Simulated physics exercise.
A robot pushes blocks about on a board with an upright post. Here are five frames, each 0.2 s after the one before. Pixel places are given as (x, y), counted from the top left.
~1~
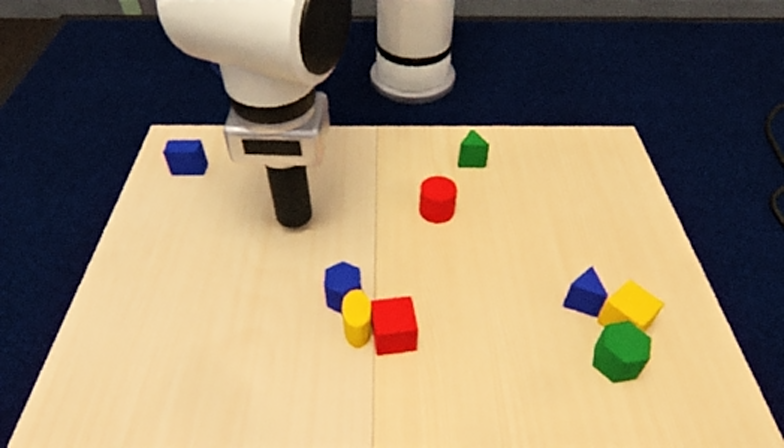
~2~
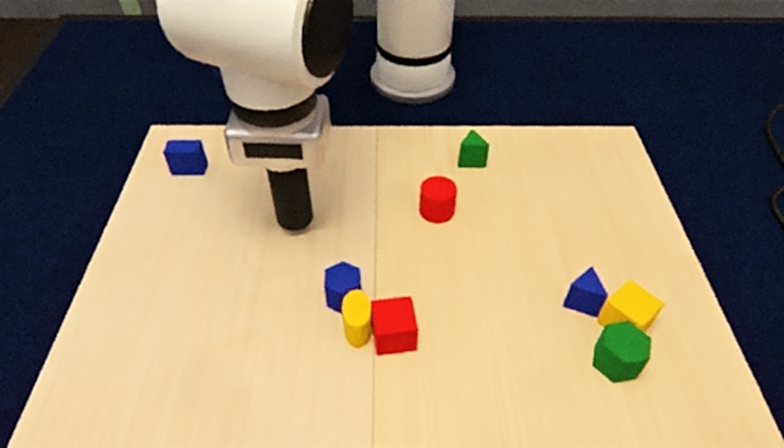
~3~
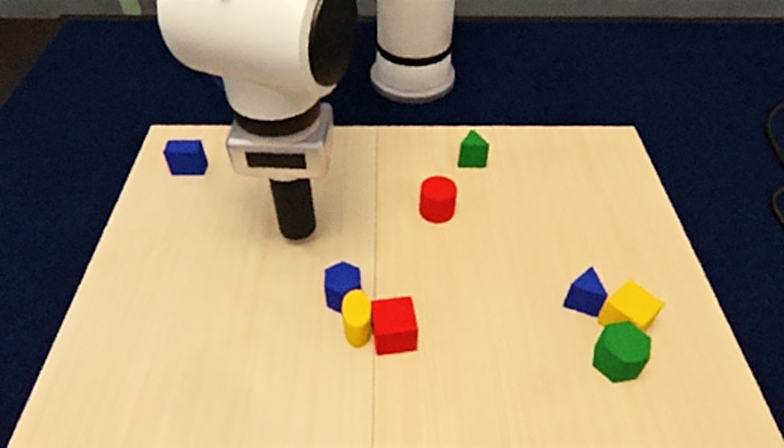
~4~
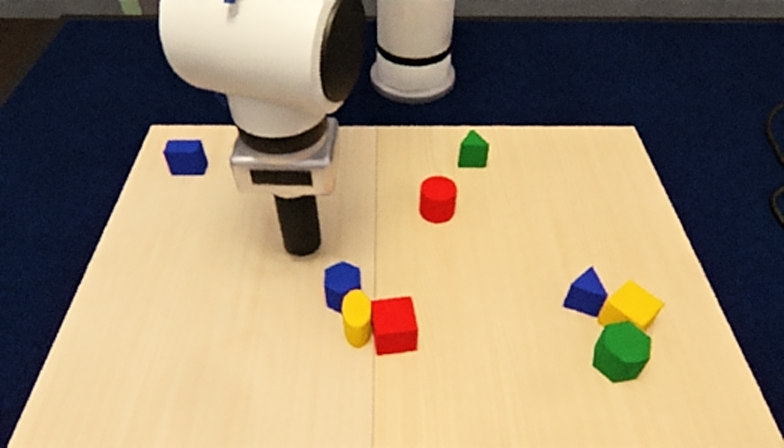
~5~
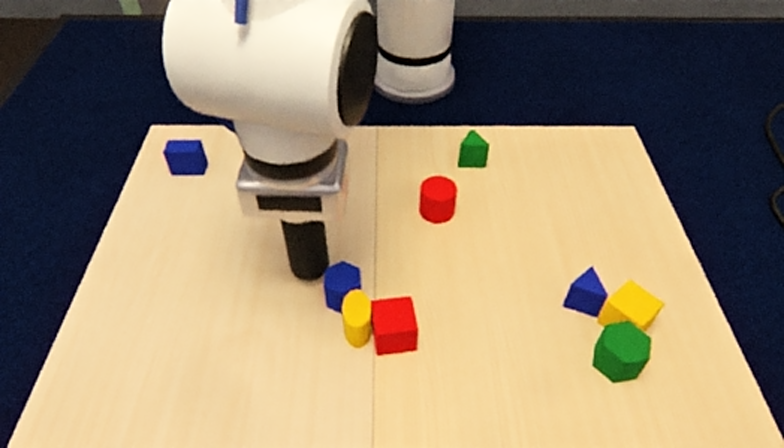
White robot arm with a black post moving slowly down a wooden board towards a blue hexagon, the coloured blocks staying still.
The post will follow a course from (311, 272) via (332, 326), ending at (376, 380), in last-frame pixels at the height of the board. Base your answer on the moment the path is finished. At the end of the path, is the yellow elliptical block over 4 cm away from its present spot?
Yes, that is what happens.
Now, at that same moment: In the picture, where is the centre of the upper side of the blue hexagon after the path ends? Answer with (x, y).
I think it will end close to (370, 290).
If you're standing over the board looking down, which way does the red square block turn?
If we look at it from overhead, the red square block pivots counter-clockwise.
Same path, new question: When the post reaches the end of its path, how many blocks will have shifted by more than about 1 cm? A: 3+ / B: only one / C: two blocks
My answer is option A.
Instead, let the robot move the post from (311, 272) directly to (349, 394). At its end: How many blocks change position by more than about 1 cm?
The push will move three blocks or more.
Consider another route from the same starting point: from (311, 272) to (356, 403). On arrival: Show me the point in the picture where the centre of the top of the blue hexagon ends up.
My prediction: (367, 292).
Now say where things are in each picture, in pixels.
Tip of the post at (294, 215), middles of tops, blue hexagon at (342, 276), yellow elliptical block at (357, 307), red square block at (394, 314), in the first frame.
Post at (295, 218), nothing pushed, in the second frame.
Post at (298, 227), nothing pushed, in the third frame.
Post at (303, 242), nothing pushed, in the fourth frame.
Post at (310, 265), blue hexagon at (342, 276), yellow elliptical block at (357, 307), red square block at (394, 314), in the fifth frame.
What follows on the original path. One third of the way, post at (320, 302); blue hexagon at (357, 290), turned 55° anticlockwise; yellow elliptical block at (367, 318), turned 45° clockwise; red square block at (407, 318).
Two thirds of the way, post at (345, 337); blue hexagon at (370, 290), turned 80° anticlockwise; yellow elliptical block at (381, 328), turned 25° clockwise; red square block at (418, 319).
At the end, post at (376, 373); blue hexagon at (370, 290), turned 80° anticlockwise; yellow elliptical block at (414, 350), turned 35° anticlockwise; red square block at (434, 320), turned 25° anticlockwise.
